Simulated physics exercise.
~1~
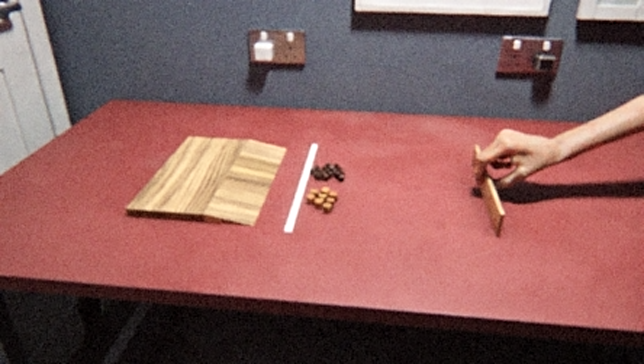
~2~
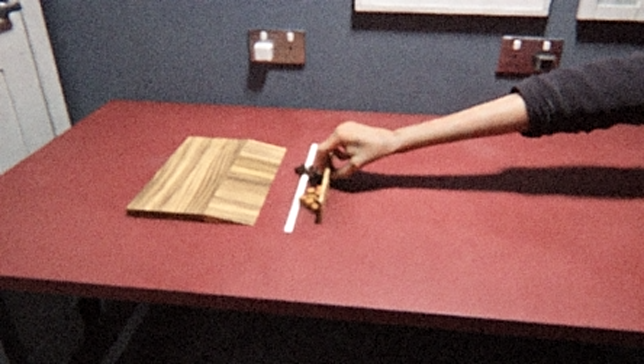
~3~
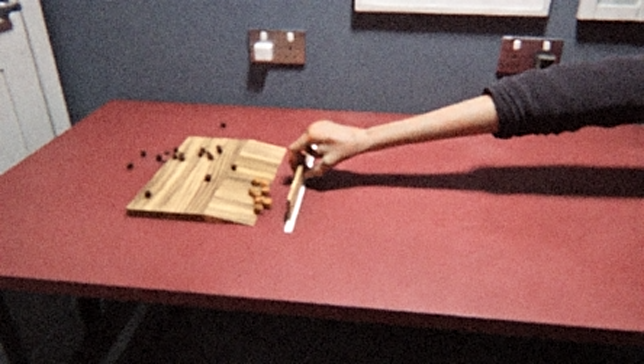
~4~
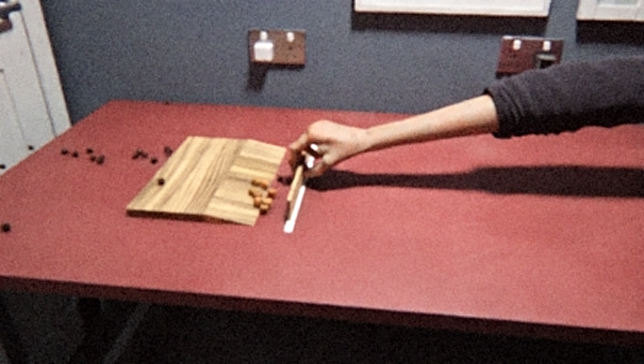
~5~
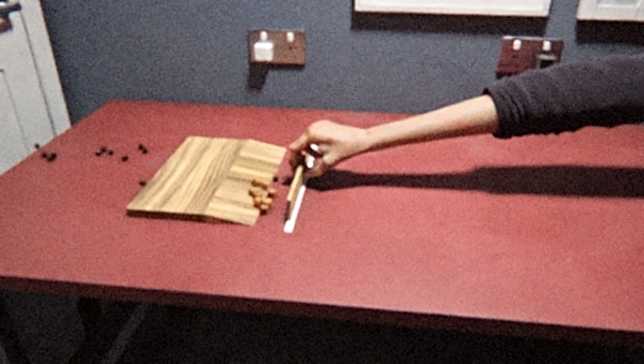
We see a hand sweep a wooden strip left across a red table to a white tape line, pushing two clusters of small pieces; the dark ones scatter over and beyond a wooden ramp, while the light brown ones stop around its near edge.
